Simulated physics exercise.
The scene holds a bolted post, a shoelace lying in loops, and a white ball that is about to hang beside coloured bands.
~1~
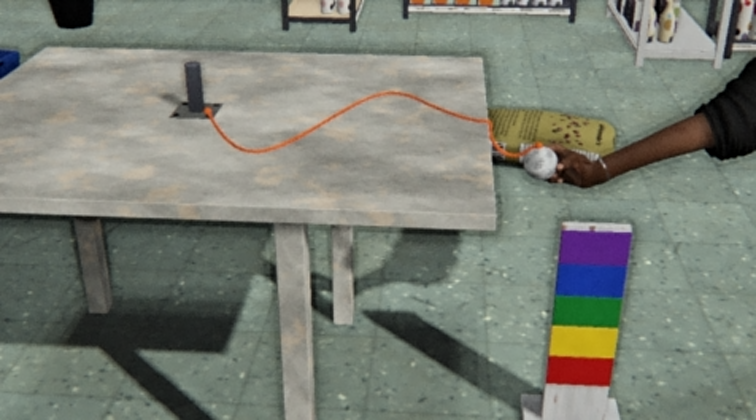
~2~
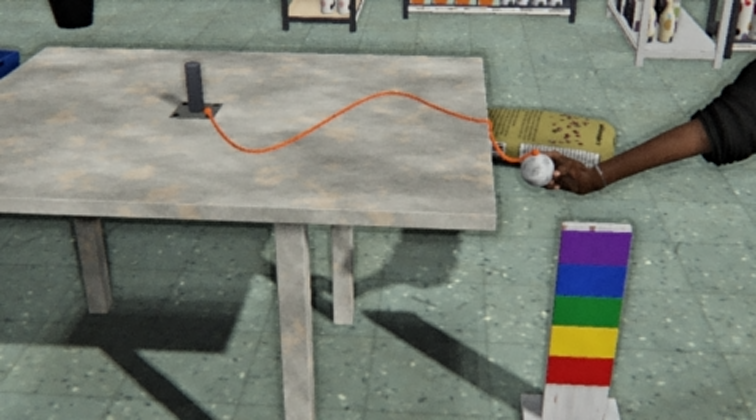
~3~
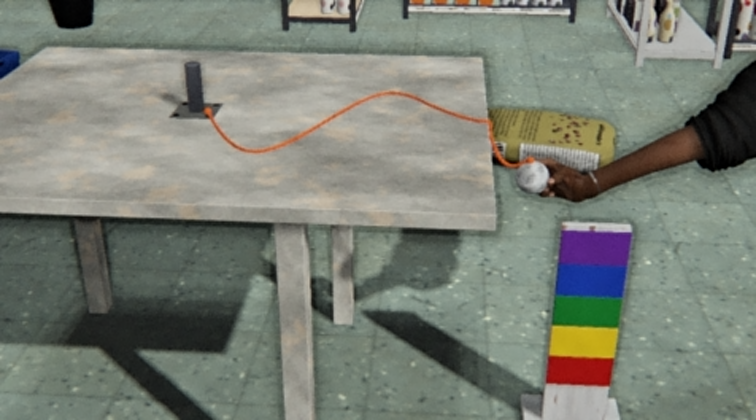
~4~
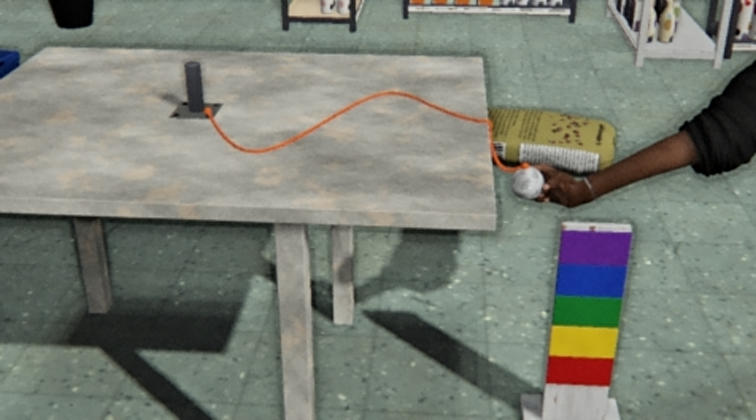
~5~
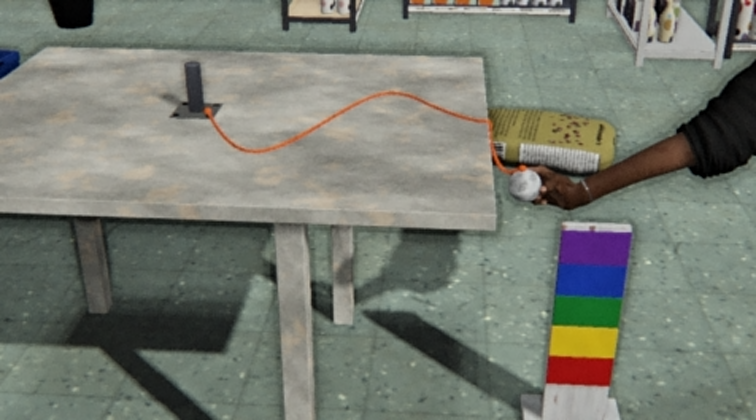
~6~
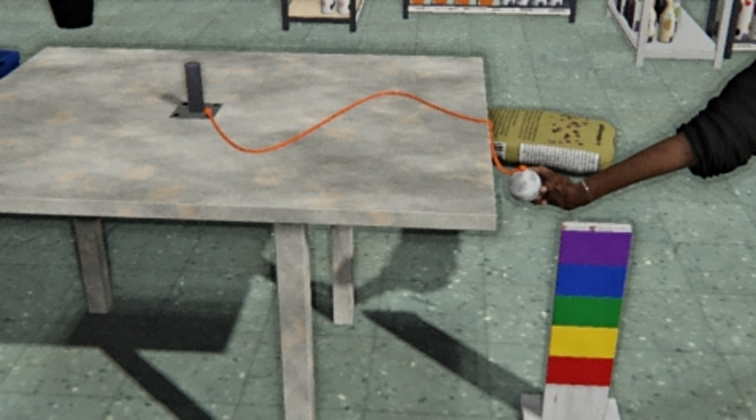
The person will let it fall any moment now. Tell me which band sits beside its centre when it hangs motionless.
The red one sits beside it.
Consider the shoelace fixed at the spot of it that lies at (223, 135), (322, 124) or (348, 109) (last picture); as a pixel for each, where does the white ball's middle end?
Approximately (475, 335), (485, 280) and (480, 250), respectively.
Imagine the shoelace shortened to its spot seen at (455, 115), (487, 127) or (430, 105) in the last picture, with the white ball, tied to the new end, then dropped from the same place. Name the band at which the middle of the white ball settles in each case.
In order of the tries: Blue; then green; then purple.
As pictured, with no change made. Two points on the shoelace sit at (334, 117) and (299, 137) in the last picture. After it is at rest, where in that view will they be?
(443, 132) and (380, 127), approximately.
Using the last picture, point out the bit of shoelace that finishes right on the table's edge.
(357, 104).
Soon after, ball near (476, 343); level with yellow.
Then, ball near (471, 378); level with red.
At rest, ball near (472, 374); level with red. Its middle rests at the red band.
